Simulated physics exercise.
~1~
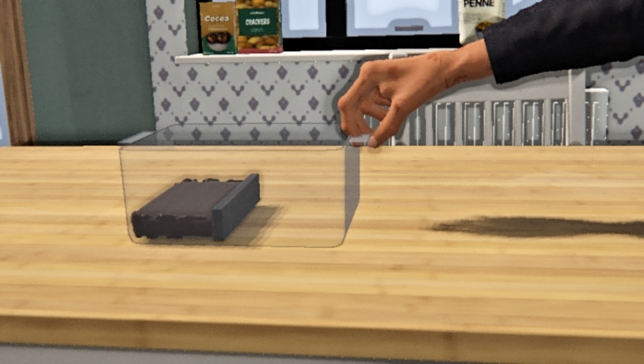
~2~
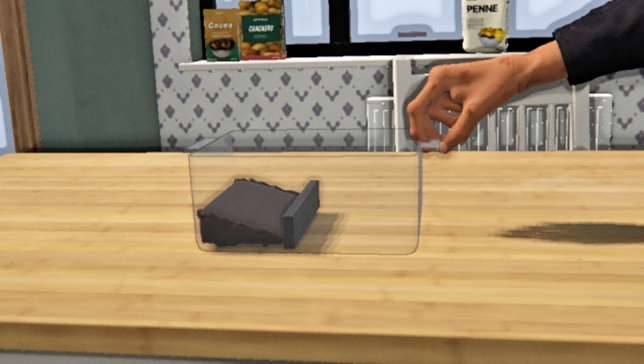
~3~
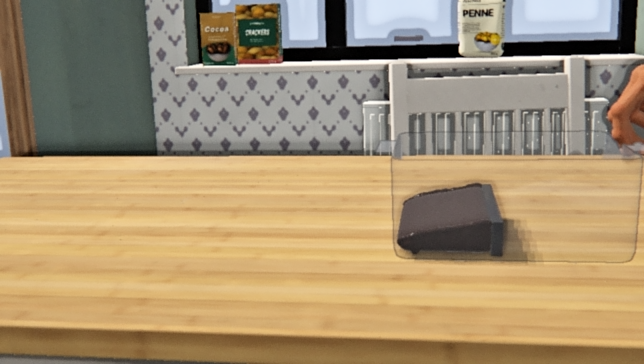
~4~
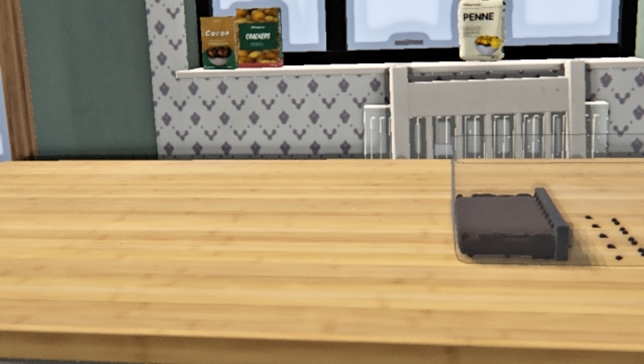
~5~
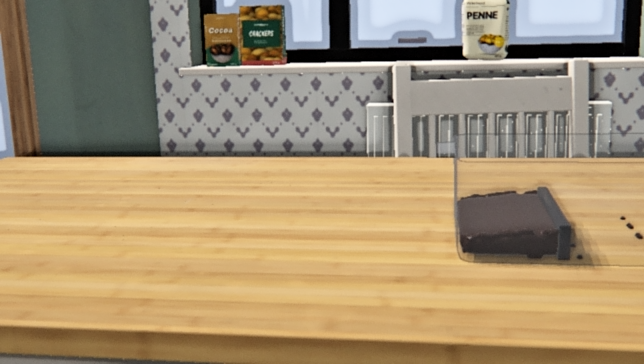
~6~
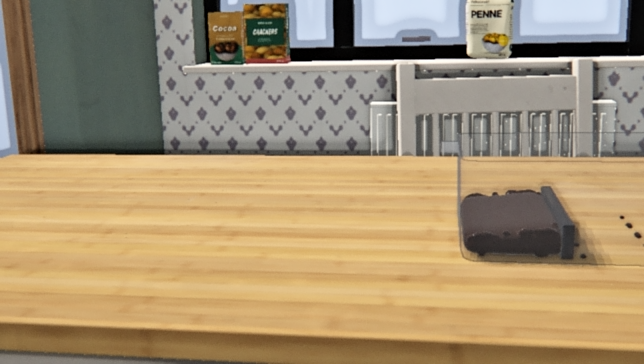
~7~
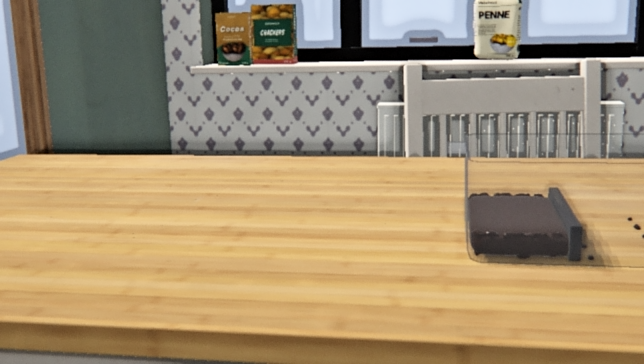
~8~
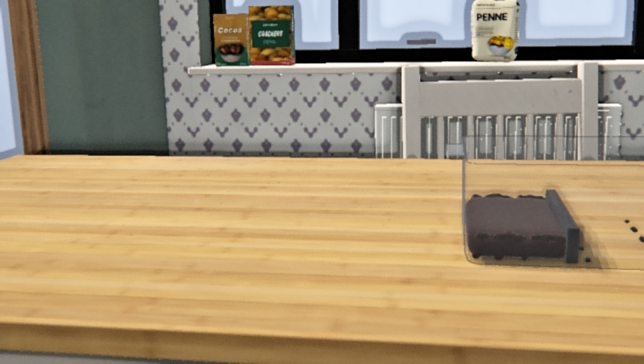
The footage shows a hand sliding a clear oblong tub rightward across a wooden table, the dark coffee in its left part tilting and sloshing against an upright divider; the tub stops, a few dark drops appear on the right side, and most coffee remains left.
